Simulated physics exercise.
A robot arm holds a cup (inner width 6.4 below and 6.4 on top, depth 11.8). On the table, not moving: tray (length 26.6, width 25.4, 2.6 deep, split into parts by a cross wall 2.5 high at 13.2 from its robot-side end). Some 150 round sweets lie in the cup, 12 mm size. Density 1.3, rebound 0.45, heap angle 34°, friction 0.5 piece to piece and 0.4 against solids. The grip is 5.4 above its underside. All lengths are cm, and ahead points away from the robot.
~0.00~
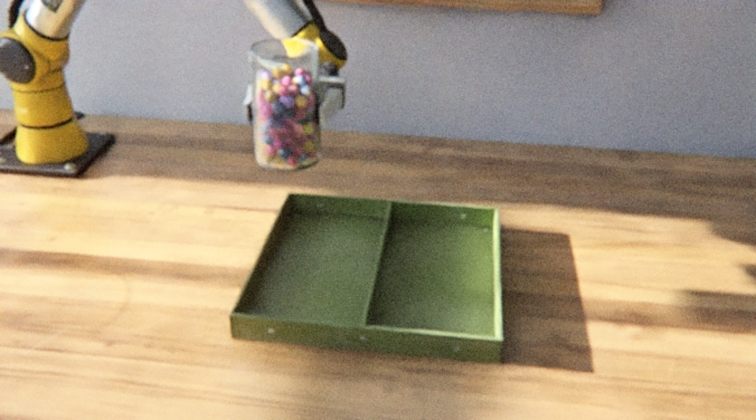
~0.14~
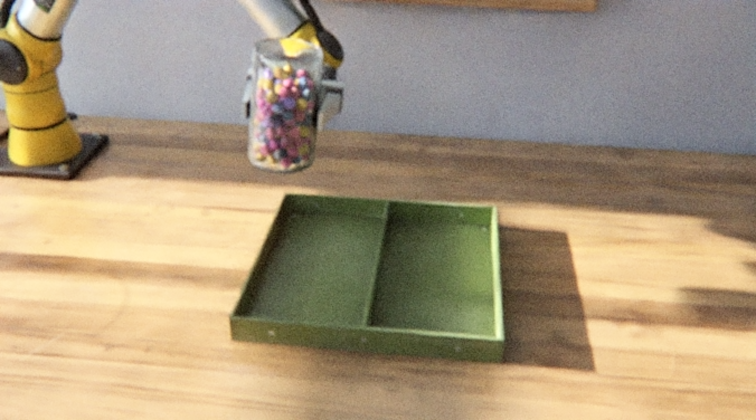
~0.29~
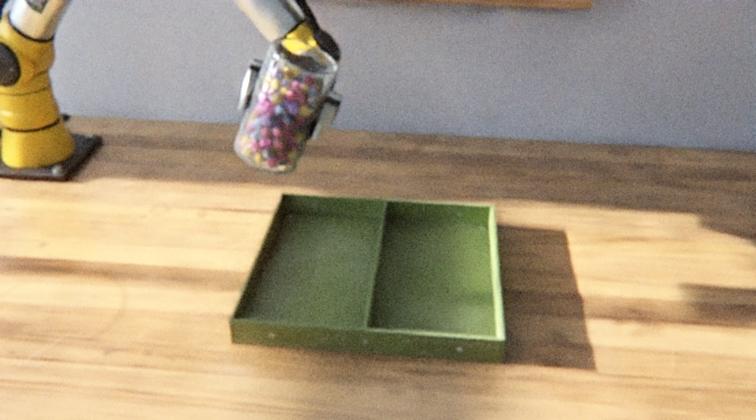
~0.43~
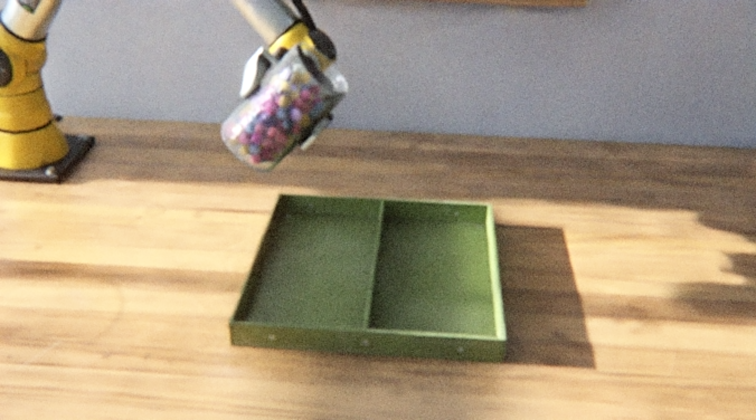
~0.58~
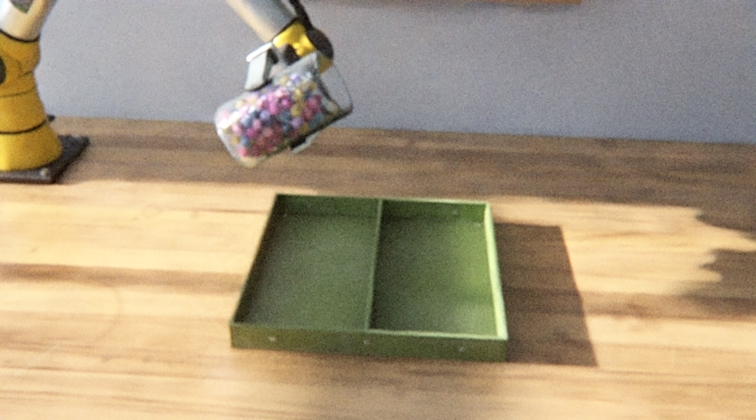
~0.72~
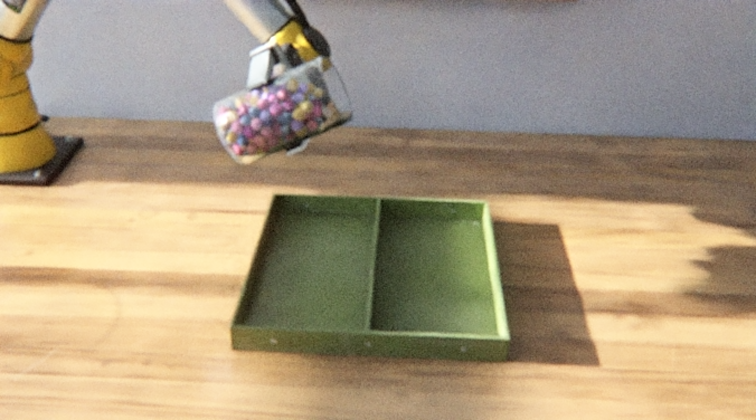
A clear cup full of colourful round sweets, held upright by a yellow and silver robot arm, tilted steadily over to the left above a wooden table, where a divided green tray sat still.
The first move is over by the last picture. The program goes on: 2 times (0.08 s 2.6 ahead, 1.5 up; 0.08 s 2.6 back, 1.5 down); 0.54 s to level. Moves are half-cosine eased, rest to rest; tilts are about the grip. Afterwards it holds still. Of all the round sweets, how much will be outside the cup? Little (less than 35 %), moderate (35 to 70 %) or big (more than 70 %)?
Answer: Little; less than 35 % of the round sweets finish outside the cup.
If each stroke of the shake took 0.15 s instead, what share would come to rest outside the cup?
In that case some 0 per cent.
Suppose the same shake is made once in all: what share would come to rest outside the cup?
It would be near 15 per cent.
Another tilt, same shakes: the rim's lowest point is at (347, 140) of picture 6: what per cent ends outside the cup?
About 65 per cent.
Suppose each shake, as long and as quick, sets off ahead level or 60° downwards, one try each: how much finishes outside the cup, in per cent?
Some 15 and 0 per cent.
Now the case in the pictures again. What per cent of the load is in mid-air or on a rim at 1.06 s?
About 11 per cent.
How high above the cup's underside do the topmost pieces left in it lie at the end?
Some 8.5 cm.
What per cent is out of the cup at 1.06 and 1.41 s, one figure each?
About 20, 25.
After 1.06 s, tilted 64° forward, highest piece 23 above the table; 119 in the cup, 13 in the far-side part, 1 on the table or floor, 16 in flight or on a rim.
After 1.41 s, tilted 15° forward, highest piece 25 above the table; 113 in the cup, 30 in the far-side part, 3 in the robot-side part, 3 on the table or floor.
After 1.78 s, level, highest piece 23 above the table; 113 in the cup, 30 in the far-side part, 3 in the robot-side part, 3 on the table or floor.
After 2.83 s, level, highest piece 23 above the table; 113 in the cup, 30 in the far-side part, 3 in the robot-side part, 3 on the table or floor.
At rest, 113 in the cup, 30 in the far-side part, 3 in the robot-side part, 3 on the table or floor. That is 24 % outside the cup.
